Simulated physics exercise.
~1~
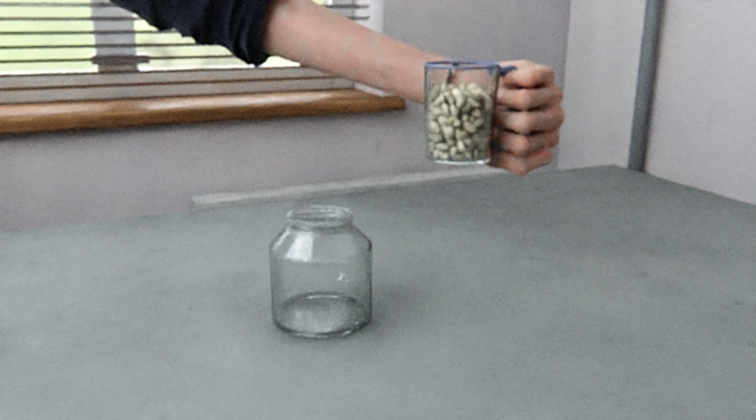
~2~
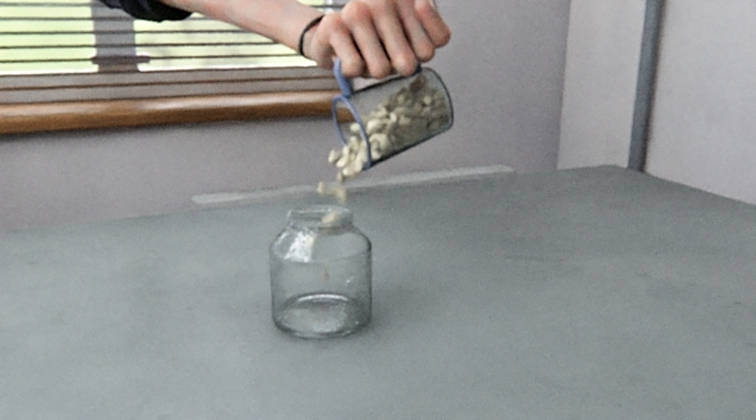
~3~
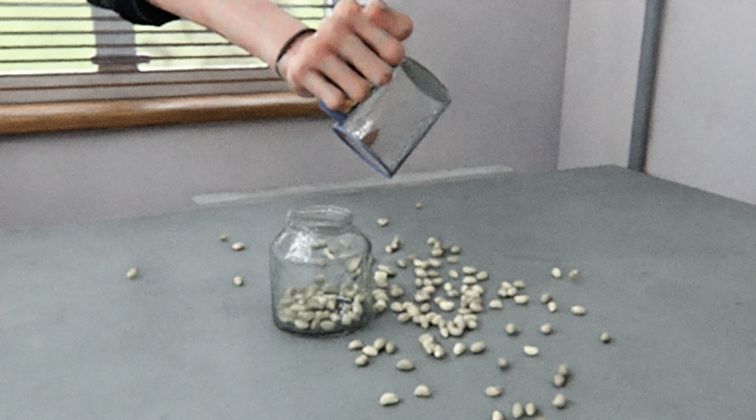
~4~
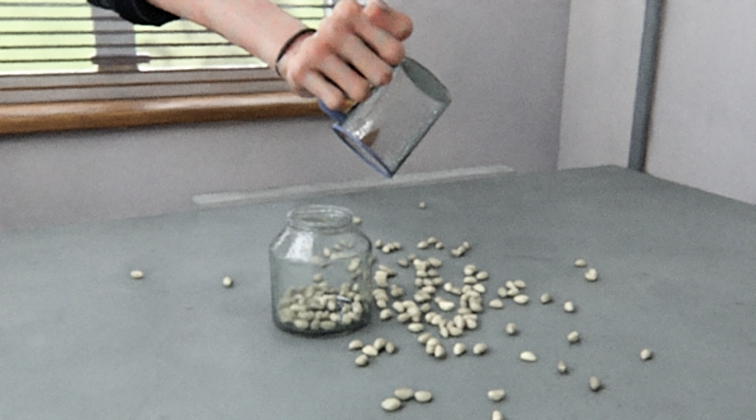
Hand tipping a cup of white beans over a glass jar, some landing inside but most scattering across the grey table.
